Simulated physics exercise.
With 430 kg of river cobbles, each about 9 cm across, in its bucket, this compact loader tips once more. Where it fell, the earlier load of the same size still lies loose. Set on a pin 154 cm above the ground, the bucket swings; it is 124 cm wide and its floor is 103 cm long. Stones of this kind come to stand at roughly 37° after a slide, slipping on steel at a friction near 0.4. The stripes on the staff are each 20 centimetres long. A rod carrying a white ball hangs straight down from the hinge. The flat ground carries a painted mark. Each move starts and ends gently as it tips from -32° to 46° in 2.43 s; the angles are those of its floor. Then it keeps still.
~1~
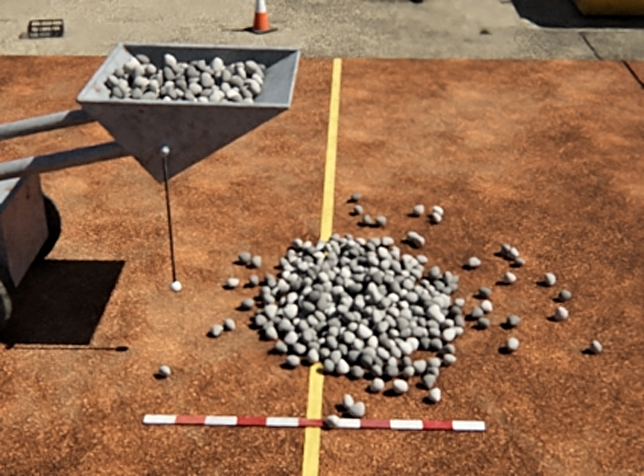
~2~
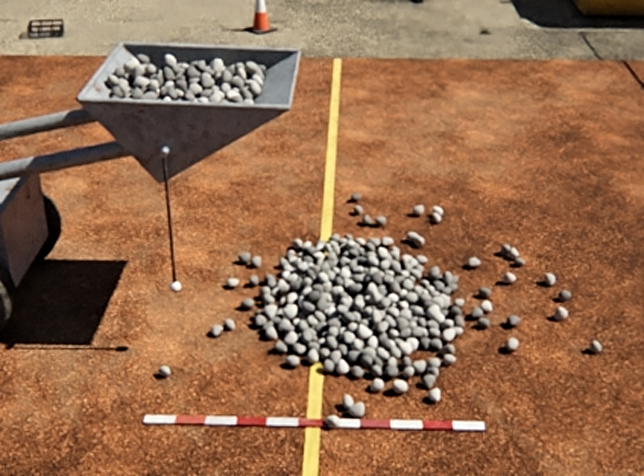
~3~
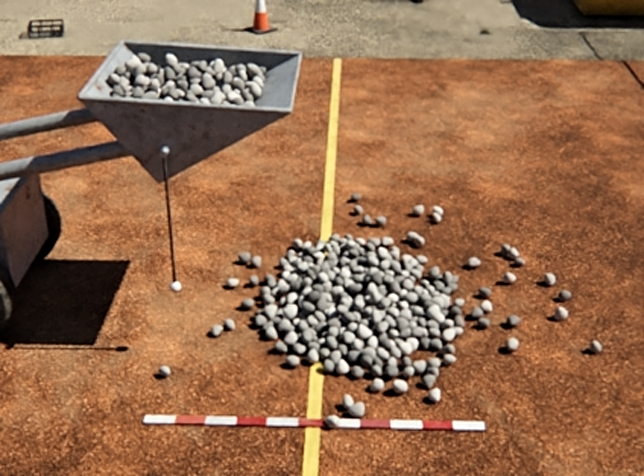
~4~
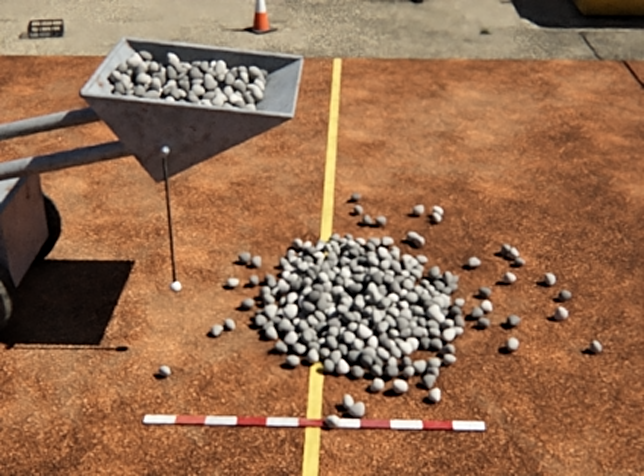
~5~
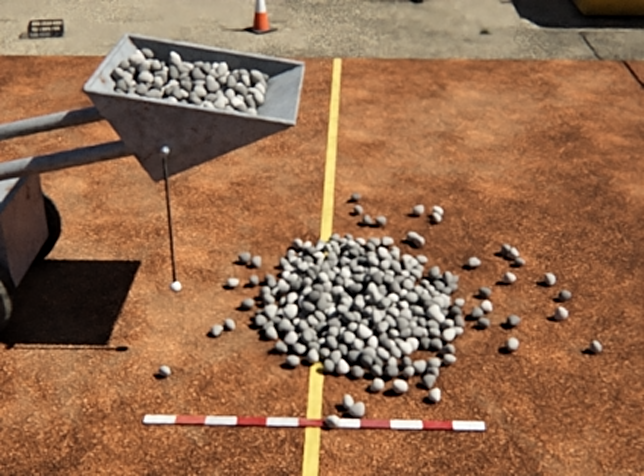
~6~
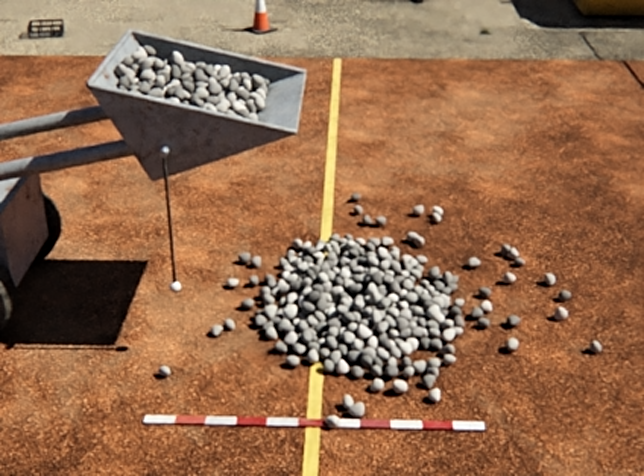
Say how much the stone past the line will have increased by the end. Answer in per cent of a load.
It will have increased by about 52 per cent of a load.
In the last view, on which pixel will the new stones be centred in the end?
Around (323, 284) in the last picture.
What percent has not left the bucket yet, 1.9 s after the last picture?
Close to 0 per cent of the load.
Then, 1.2 s after the last picture the floor is at 34°; in per cent of one load, 90 in the bucket, 35 short of the line, 75 past the line; the foremost stones are at (538, 283).
Then, 1.9 s after the last picture the floor is at 46°; in per cent of one load, 2 in the bucket, 81 short of the line, 117 past the line; the foremost stones are at (538, 283).
Then, 2.3 s after the last picture the floor is at 46°; in per cent of one load, 0 in the bucket, 74 short of the line, 126 past the line; the foremost stones are at (538, 283).
Then, 5.0 s after the last picture the floor is at 46°; in per cent of one load, 0 in the bucket, 73 short of the line, 127 past the line; the foremost stones are at (538, 283). Net gain past the line, 52.
